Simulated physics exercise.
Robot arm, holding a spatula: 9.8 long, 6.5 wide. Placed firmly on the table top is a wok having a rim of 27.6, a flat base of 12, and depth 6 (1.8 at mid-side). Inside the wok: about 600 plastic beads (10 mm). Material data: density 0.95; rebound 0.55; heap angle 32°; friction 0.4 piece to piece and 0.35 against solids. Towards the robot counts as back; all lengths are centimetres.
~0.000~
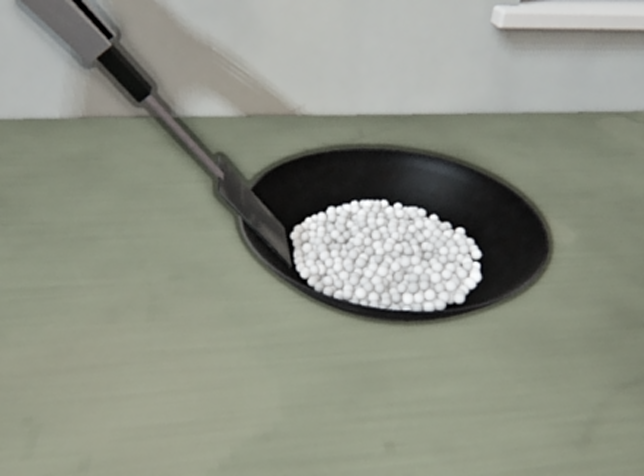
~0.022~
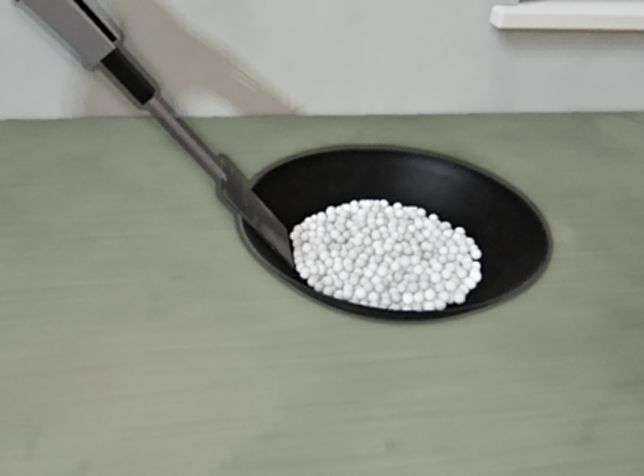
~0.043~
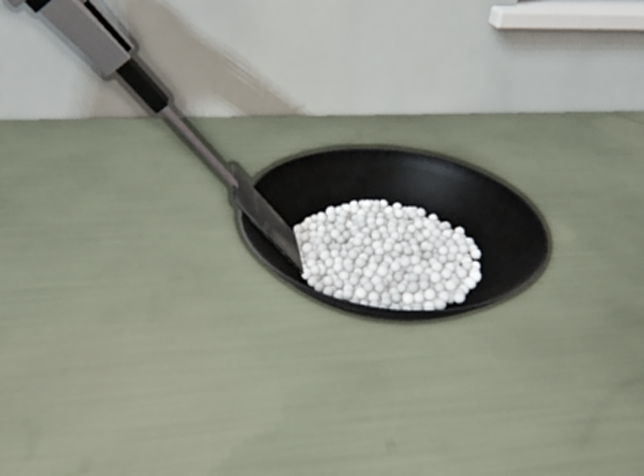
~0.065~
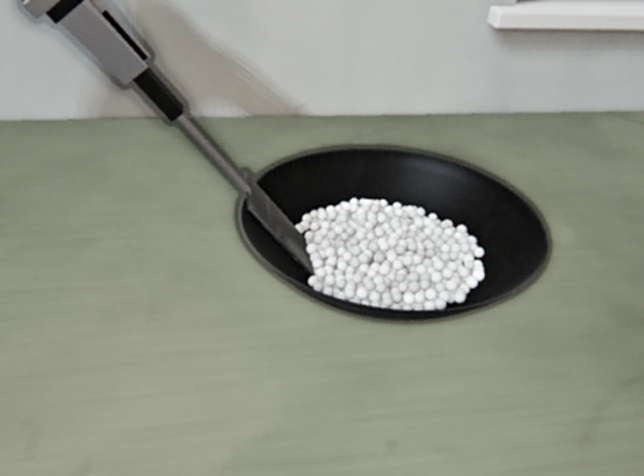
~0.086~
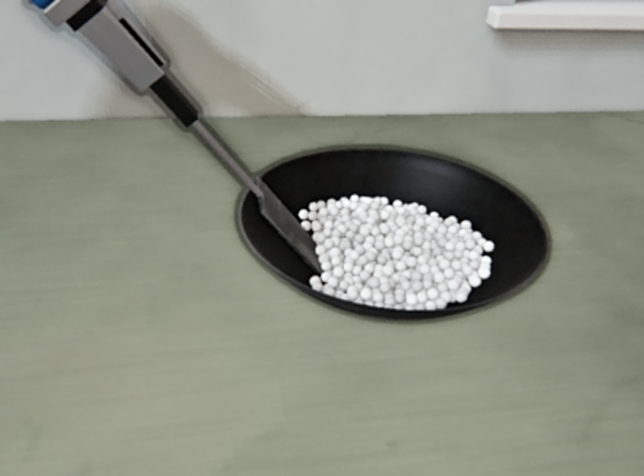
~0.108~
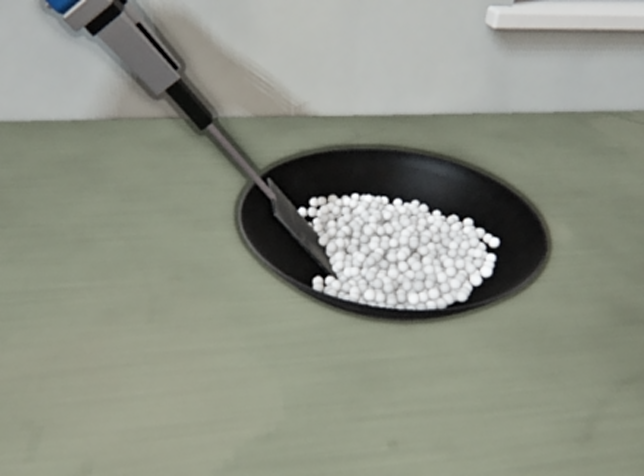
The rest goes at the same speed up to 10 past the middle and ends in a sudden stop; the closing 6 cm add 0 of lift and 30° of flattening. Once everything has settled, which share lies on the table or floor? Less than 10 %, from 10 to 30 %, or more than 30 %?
Less than 10 %.
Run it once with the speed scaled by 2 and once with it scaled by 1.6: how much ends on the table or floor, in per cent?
I'd say near 20 and then near 15 per cent.
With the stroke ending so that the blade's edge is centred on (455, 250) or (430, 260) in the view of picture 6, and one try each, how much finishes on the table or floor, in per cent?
Respectively some 0 and 0 percent end on the table or floor.
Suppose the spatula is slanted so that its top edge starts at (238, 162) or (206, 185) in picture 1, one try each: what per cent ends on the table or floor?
About 5% and 5%.
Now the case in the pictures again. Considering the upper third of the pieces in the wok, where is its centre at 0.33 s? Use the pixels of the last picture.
I'd put it close to (462, 226).
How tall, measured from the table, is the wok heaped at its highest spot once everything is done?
It reaches roughly 7.0 cm.
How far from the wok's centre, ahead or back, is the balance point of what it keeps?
About 4.0 centimetres ahead.
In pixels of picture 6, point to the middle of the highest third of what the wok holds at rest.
Somewhere near (477, 227) in the last picture.
By 0.22 s, sloping 53°, highest piece 4 above the table; 595 in the wok.
By 0.33 s, sloping 42°, highest piece 6 above the table; 595 in the wok.
By 0.59 s, sloping 23°, highest piece 7 above the table; 572 in the wok, 20 on the table or floor, 3 on the blade or in flight.
By 1.64 s, sloping 23°, highest piece 7 above the table; 572 in the wok, 23 on the table or floor.
Final count, 572 in the wok, 23 on the table or floor. That is 4 % on the table or floor.
